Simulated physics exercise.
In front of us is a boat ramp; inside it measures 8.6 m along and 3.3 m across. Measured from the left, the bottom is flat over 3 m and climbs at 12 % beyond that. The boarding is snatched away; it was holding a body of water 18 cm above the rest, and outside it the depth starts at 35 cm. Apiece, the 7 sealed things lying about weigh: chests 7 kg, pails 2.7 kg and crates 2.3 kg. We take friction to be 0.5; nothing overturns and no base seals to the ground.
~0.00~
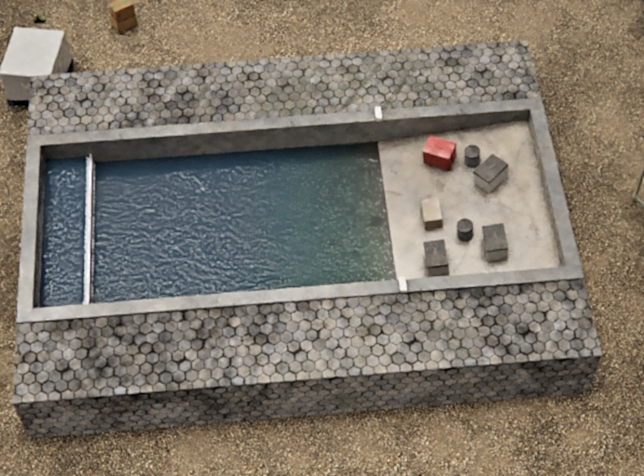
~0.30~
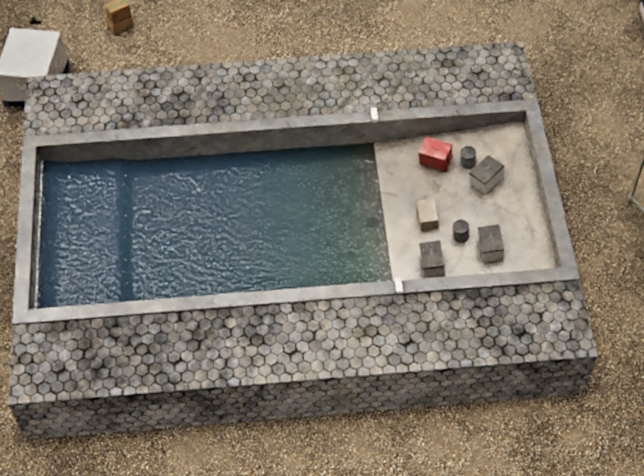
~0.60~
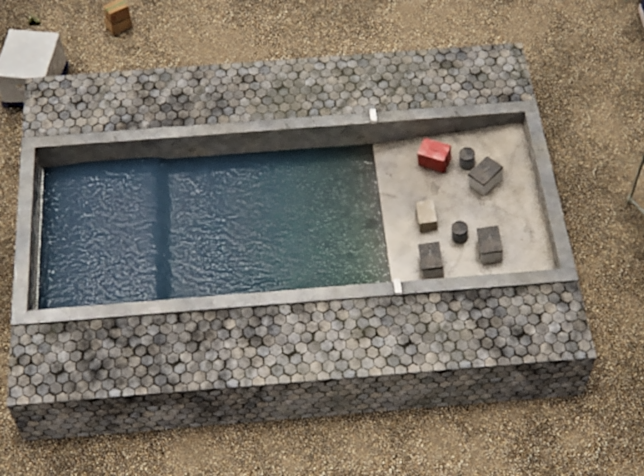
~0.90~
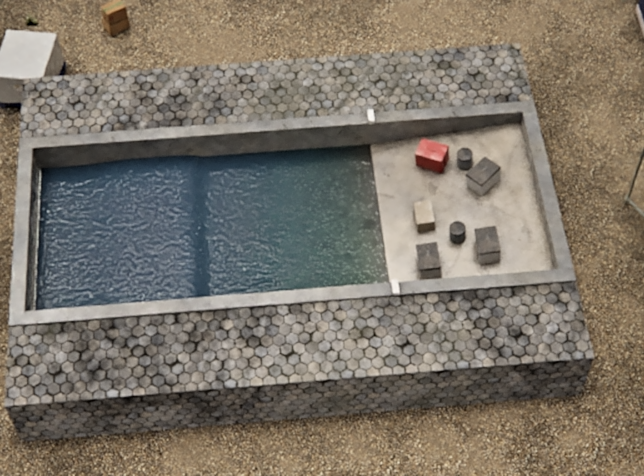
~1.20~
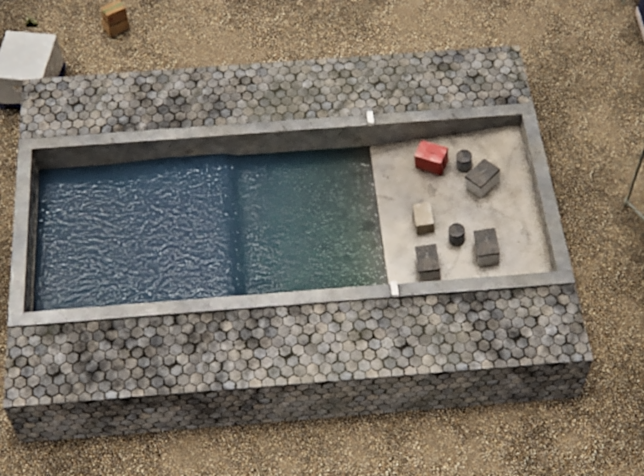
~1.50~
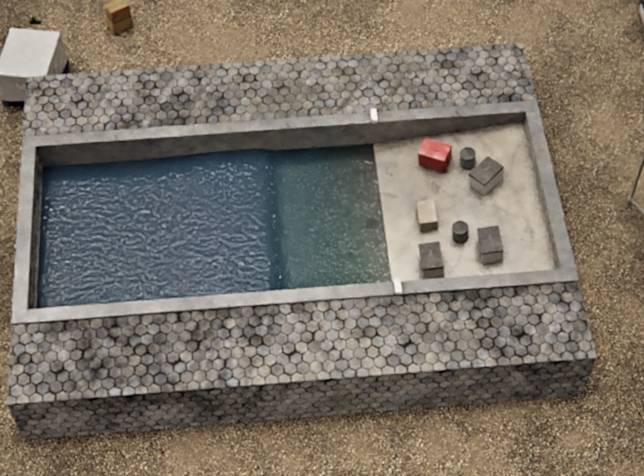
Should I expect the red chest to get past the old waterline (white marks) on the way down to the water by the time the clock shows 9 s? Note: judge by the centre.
Red chest: No.
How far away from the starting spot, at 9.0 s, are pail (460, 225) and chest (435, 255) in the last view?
0 cm and 5 cm respectively.
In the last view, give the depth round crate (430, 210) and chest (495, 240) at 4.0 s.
I'd put it at 2 cm and 0 cm respectively.
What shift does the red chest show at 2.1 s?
I'd put it at around 0 cm.
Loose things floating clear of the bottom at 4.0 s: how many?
The count is 0.
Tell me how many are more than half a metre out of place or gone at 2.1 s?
It comes to 0.
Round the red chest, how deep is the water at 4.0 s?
I'd say around 3 cm.
After 2.1 s the red chest is near (437, 149), 0.0 m from its start, aground; 0 of 7 are over the mark; 0 afloat.
After 4.0 s the red chest is near (439, 148), 0.0 m from its start, aground; 0 of 7 are over the mark; 0 afloat.
After 6.3 s the red chest is near (439, 148), 0.0 m from its start, aground; 0 of 7 are over the mark; 0 afloat.
After 9.0 s the red chest is near (439, 148), 0.0 m from its start, aground; 0 of 7 are over the mark; 0 afloat.
